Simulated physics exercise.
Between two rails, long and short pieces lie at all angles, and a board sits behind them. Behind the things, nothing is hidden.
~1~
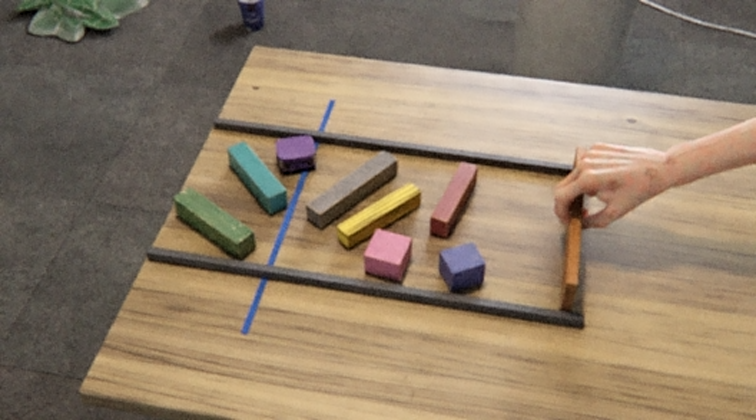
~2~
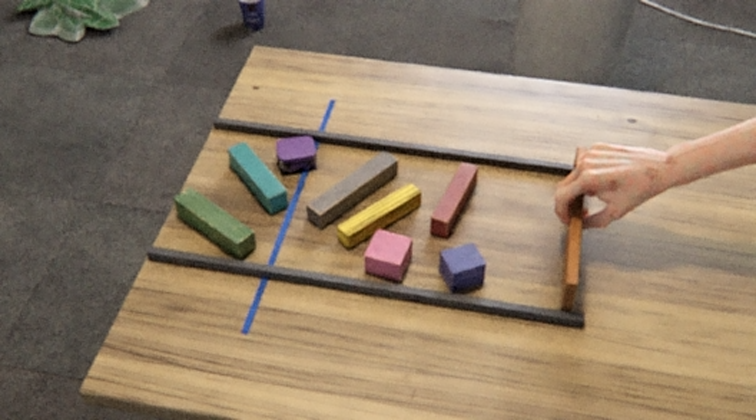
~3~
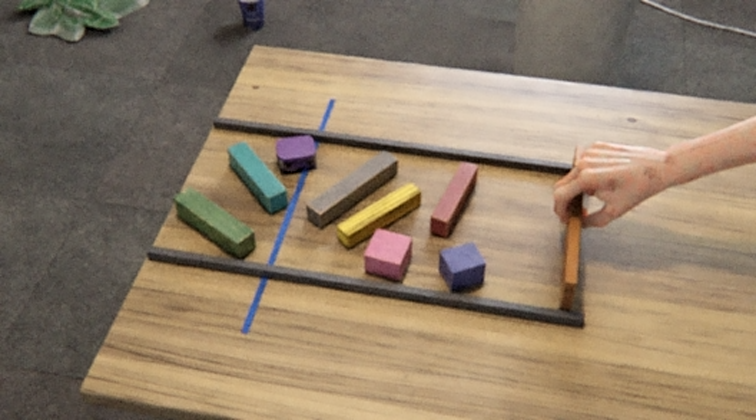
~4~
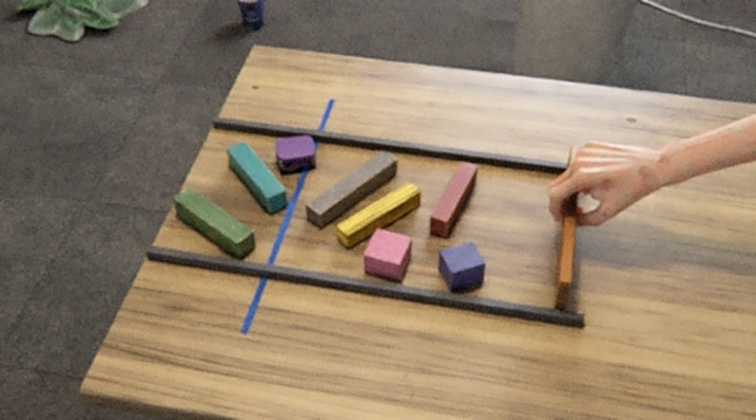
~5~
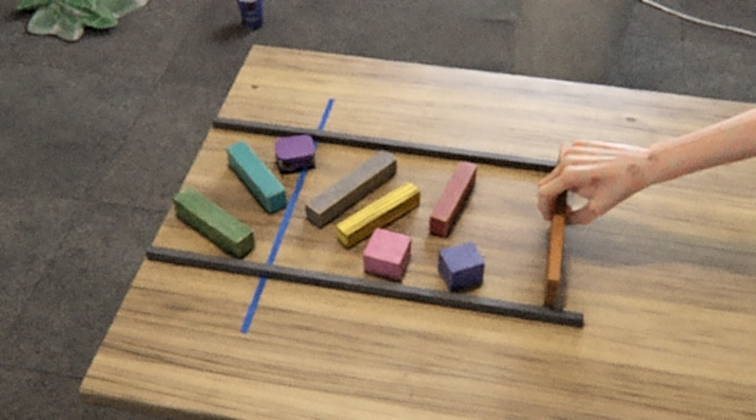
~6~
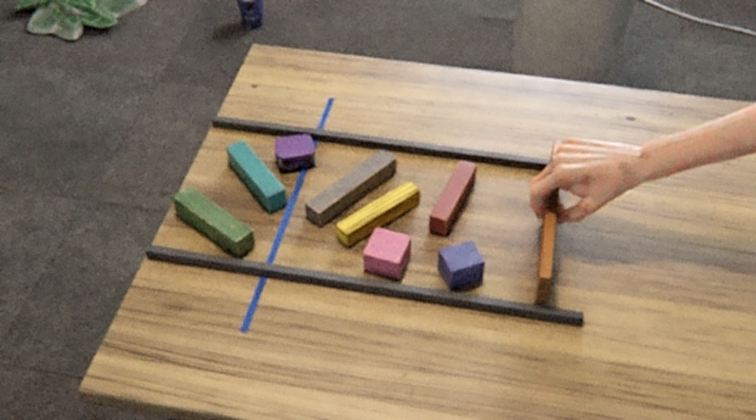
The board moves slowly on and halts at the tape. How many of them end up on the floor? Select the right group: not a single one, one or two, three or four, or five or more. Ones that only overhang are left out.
The right group is not a single one.
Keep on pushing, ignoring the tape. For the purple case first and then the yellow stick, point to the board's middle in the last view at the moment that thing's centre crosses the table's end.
Around (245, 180) first and around (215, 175) second.
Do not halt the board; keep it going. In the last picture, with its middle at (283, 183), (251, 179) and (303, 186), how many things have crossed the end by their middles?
Middles past end - pos 1: 0, pos 2: 2, pos 3: 0.
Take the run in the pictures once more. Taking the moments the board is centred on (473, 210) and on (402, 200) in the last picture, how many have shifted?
First 1, then 5.
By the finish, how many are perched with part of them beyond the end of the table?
1 overhanging.
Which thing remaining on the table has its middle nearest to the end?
It's the green bar that ends up nearest.
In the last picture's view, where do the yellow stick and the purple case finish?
You'll see the yellow stick at (256, 195), with the purple case at (249, 140).
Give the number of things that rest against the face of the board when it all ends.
The answer is 2.
A little later, none off yet; green bar at rest near (213, 221); turquoise bar at rest near (256, 175); purple case at rest near (295, 154).
Next, none off yet; green bar moving near (208, 220); turquoise bar shifted a little near (232, 164); purple case shifted a little near (284, 149).
When it is over, the number that fall off is zero.
